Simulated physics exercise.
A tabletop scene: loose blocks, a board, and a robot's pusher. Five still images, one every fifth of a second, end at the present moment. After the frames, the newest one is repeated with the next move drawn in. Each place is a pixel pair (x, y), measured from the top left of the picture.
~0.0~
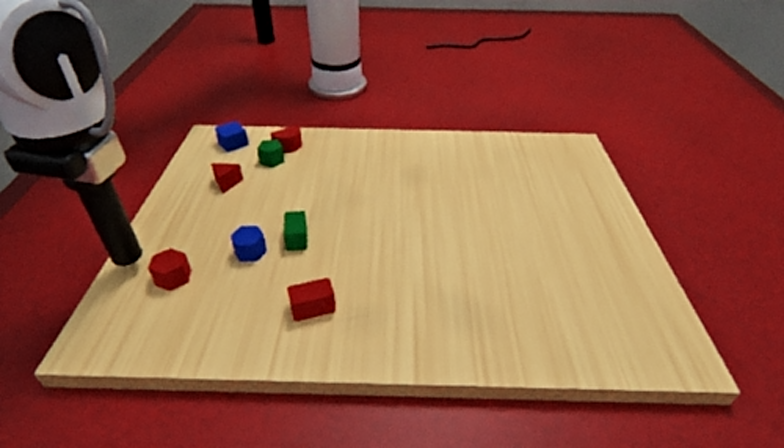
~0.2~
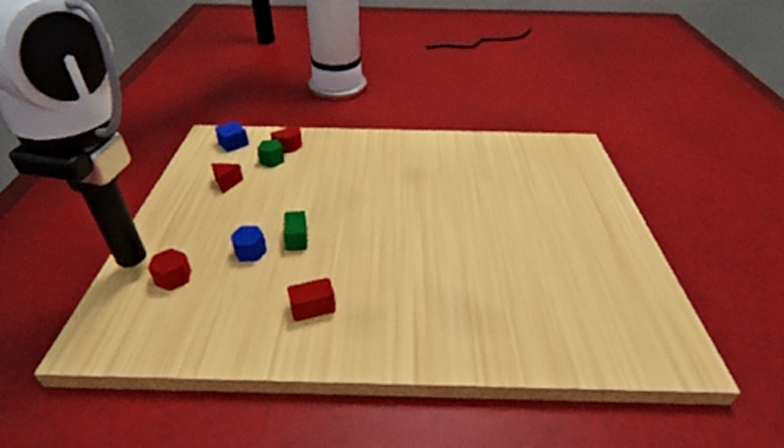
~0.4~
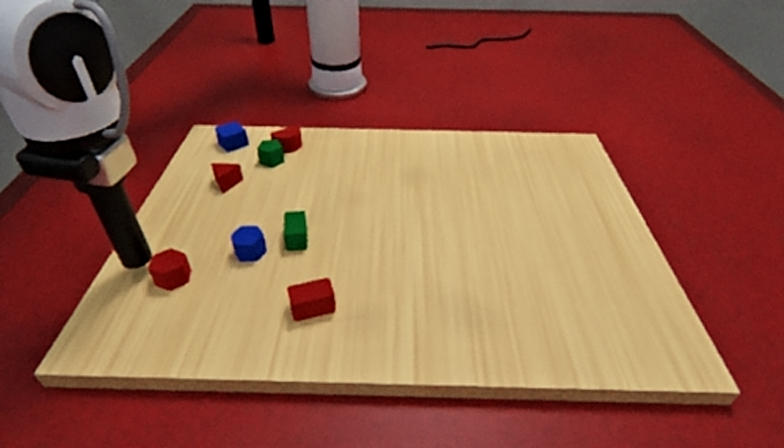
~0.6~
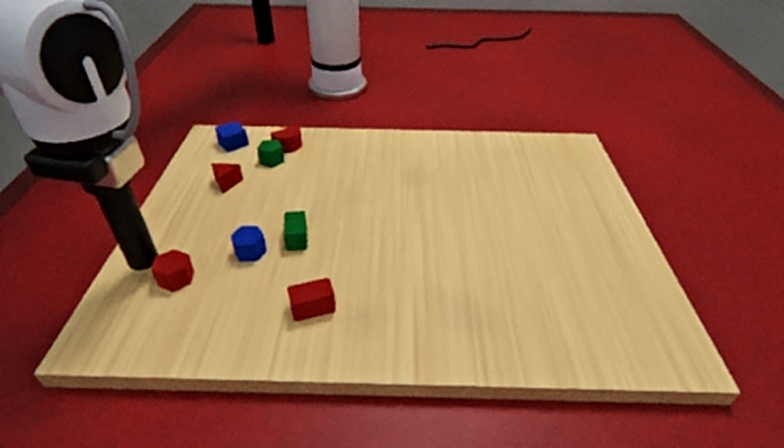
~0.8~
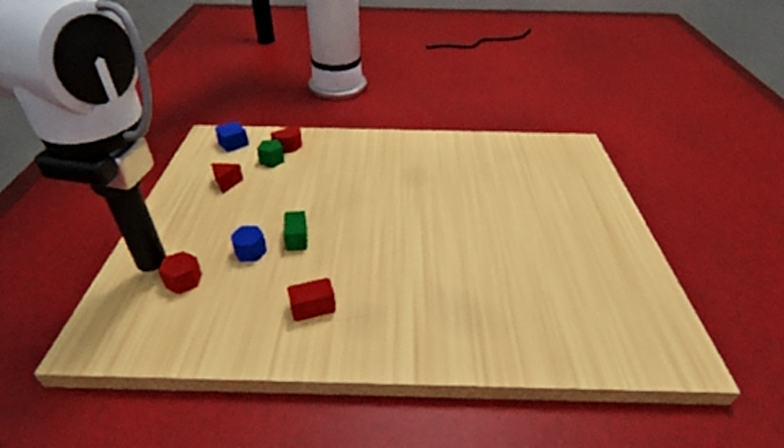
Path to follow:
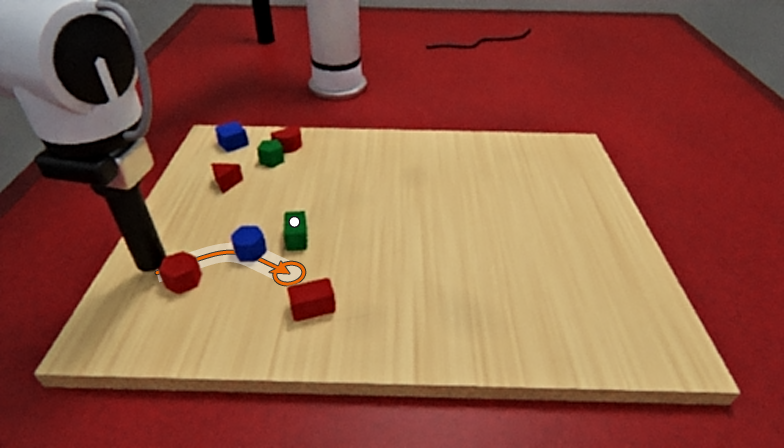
The robot's black pusher edged right across the wooden board until it met the red hexagonal block, then nudged it slightly to the right, while the other red, blue and green blocks stayed still.
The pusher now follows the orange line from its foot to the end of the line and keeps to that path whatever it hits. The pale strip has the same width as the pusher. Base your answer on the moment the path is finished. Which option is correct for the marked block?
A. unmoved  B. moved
B.
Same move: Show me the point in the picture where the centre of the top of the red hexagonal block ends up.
I expect it at (196, 262).
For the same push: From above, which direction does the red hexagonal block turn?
Viewed from above: Clockwise.
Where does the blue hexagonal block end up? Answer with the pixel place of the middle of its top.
I think it will end close to (310, 241).
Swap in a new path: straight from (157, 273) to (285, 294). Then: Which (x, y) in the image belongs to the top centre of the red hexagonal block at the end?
Most likely (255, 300).
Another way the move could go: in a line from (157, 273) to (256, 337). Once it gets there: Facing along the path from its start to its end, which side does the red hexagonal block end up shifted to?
That block drifts left.
Drawn move, from (157, 273) by way of (206, 256) and (252, 256) to (289, 273); the dot is on the green rectangle.
On the path given first. One third of the way, pusher (204, 245); red hexagonal block (196, 262), turned 65° clockwise.
Two thirds of the way, pusher (250, 245); red hexagonal block (196, 262), turned 65° clockwise; blue hexagonal block (280, 236); green rectangle (300, 221), turned 25° anticlockwise.
At the end, pusher (287, 262); red hexagonal block (196, 262), turned 65° clockwise; blue hexagonal block (310, 241), turned 80° anticlockwise; green rectangle (306, 220), turned 60° anticlockwise; red rectangle still.
